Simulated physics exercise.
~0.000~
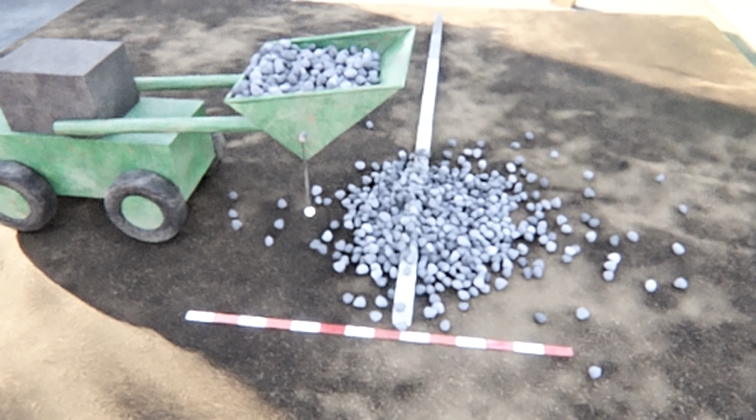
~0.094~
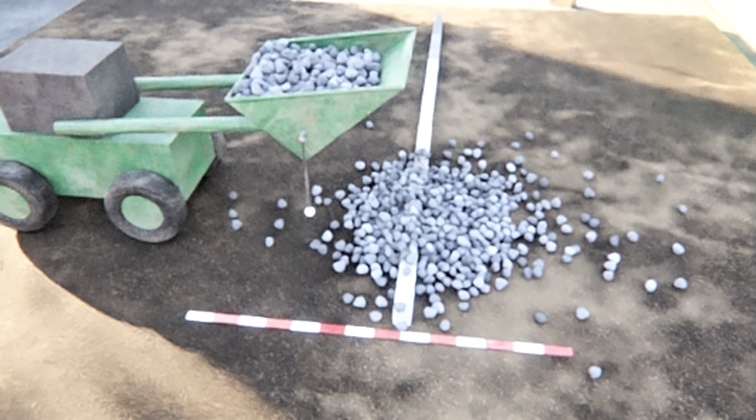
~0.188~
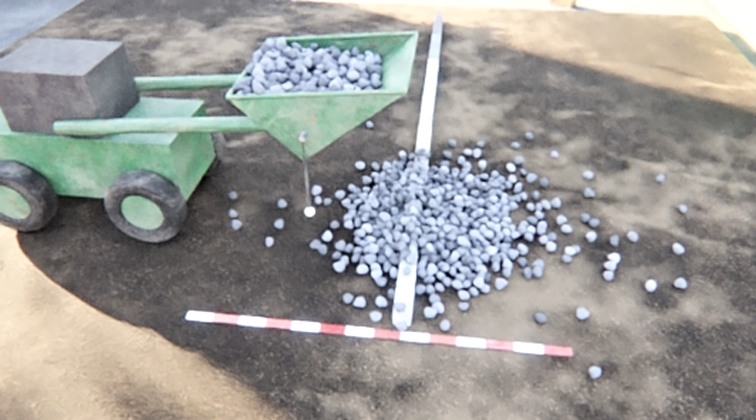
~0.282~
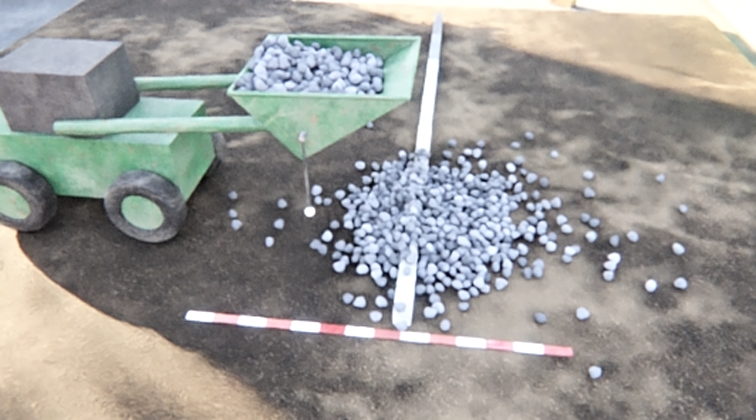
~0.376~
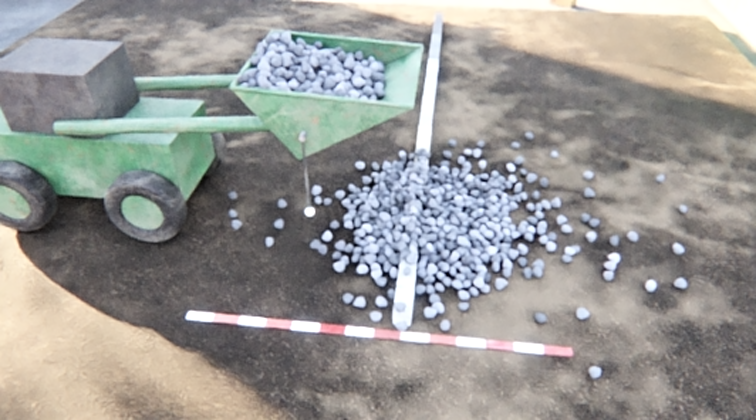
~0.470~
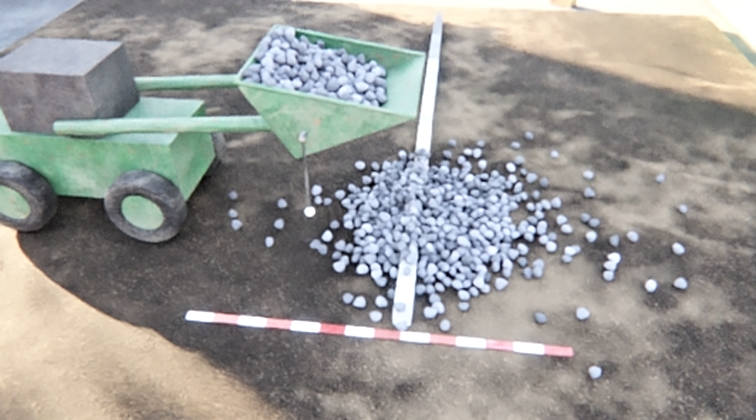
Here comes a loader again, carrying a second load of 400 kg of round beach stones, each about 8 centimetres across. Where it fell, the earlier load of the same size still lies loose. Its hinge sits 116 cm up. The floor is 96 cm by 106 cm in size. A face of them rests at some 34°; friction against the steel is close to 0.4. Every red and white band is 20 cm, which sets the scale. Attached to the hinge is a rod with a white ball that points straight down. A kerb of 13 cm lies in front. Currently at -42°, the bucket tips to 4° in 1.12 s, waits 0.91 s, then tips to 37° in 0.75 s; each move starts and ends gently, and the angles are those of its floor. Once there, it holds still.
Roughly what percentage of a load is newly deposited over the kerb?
Around 72 per cent of a load is newly deposited there.
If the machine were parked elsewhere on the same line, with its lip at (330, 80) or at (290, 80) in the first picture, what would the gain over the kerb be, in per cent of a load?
First place: Roughly 5 %; second place: Roughly 0 %.
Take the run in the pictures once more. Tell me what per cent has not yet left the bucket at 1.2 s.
Some 100 percent, roughly.
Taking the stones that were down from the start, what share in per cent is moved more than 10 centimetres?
I'd say roughly 10 per cent of them.
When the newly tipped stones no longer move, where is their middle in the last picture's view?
They settle centred around (443, 208).
After 0.8 s the floor is at -3°; in per cent of one load, 100 in the bucket, 41 on this side of the kerb, 59 over the kerb; the foremost stones are at (668, 249).
After 1.2 s the floor is at 4°; in per cent of one load, 100 in the bucket, 41 on this side of the kerb, 59 over the kerb; the foremost stones are at (668, 249).
After 3.2 s the floor is at 37°; in per cent of one load, 11 in the bucket, 79 on this side of the kerb, 111 over the kerb; the foremost stones are at (668, 249).
After 5.8 s the floor is at 37°; in per cent of one load, 0 in the bucket, 69 on this side of the kerb, 131 over the kerb; the foremost stones are at (673, 255). Net gain over the kerb, 72.
